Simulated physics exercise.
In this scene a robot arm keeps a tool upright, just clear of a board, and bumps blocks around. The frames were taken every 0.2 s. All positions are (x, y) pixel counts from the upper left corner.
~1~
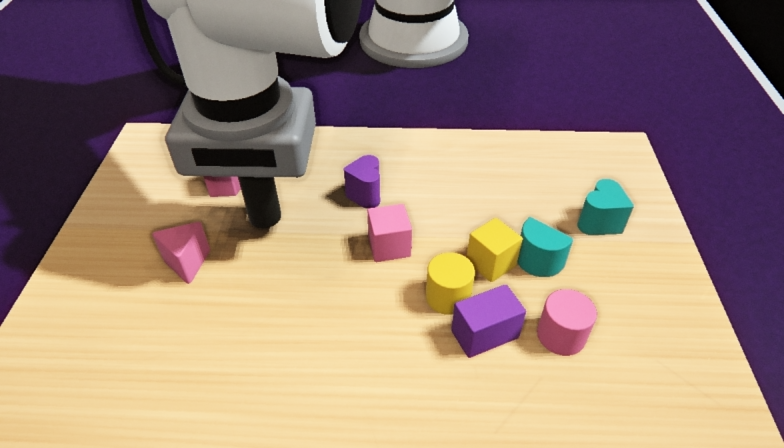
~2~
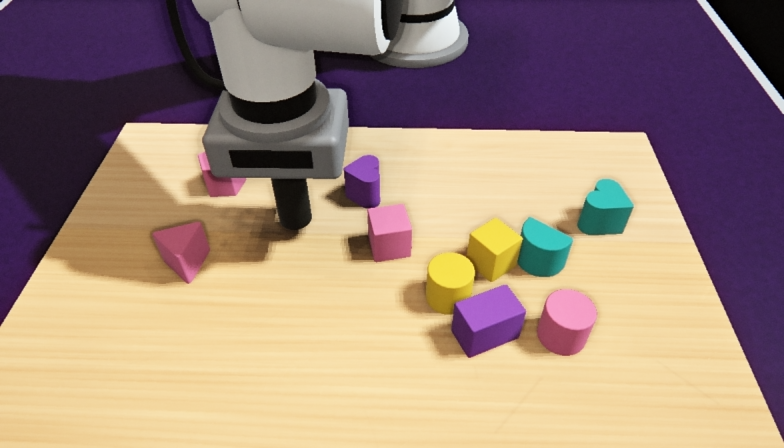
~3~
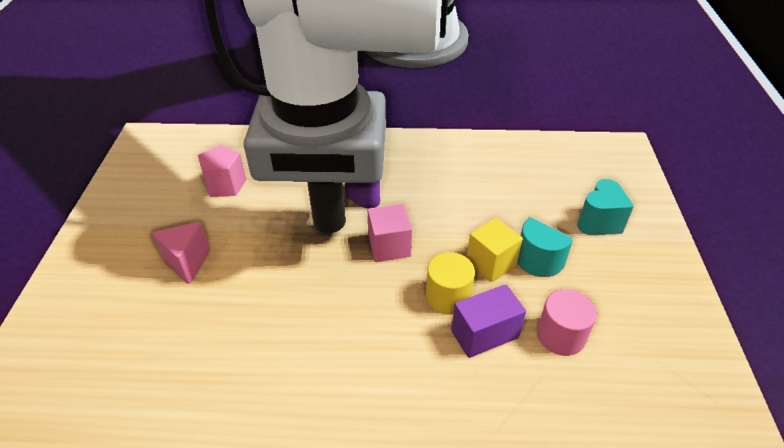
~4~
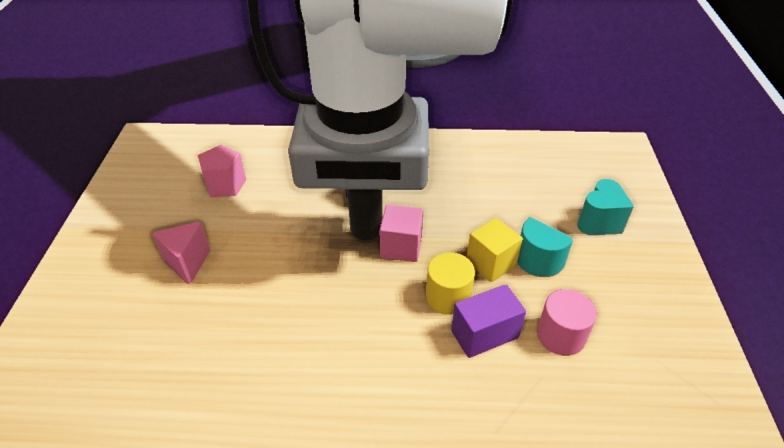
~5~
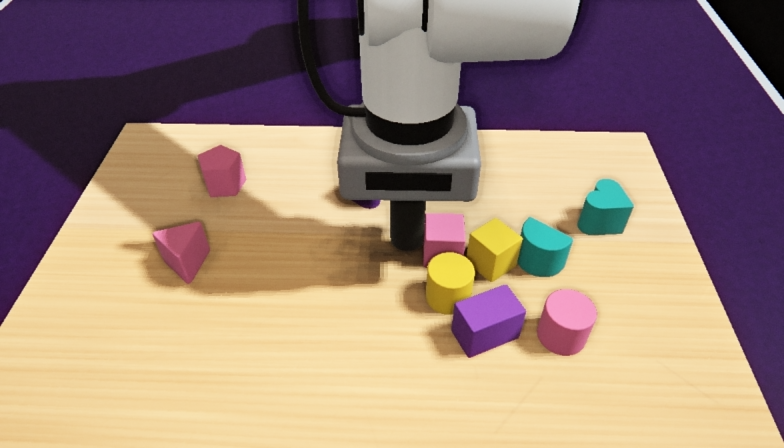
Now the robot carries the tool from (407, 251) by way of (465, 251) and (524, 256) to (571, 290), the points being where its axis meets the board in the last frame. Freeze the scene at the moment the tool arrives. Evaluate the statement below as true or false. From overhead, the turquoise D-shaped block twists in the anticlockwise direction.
The statement is true.
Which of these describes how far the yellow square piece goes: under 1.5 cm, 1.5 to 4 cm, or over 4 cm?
It will fall in the top band, over 4 cm.
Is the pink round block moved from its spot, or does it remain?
That block moves.
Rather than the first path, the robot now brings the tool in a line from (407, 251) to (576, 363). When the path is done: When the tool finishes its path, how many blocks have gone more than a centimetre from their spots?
Put simply, three or more blocks are moved more than 1 cm.
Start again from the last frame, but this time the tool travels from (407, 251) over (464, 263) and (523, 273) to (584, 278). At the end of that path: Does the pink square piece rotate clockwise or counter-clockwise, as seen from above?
The pink square piece rotates clockwise.
What follows on the original path. One third of the way, tool (467, 239); pink square piece (503, 239), turned 40° clockwise; yellow square piece (542, 254); turquoise D-shaped block (564, 233), turned 10° anticlockwise.
Two thirds of the way, tool (528, 245); pink square piece (552, 256), turned 55° clockwise; yellow square piece (587, 280); turquoise D-shaped block (576, 232), turned 25° anticlockwise; pink round block (582, 322).
At the end, tool (575, 279); pink square piece (602, 294), turned 65° clockwise; yellow square piece (637, 325), turned 15° clockwise; turquoise D-shaped block (594, 233), turned 35° anticlockwise; pink round block (587, 335).
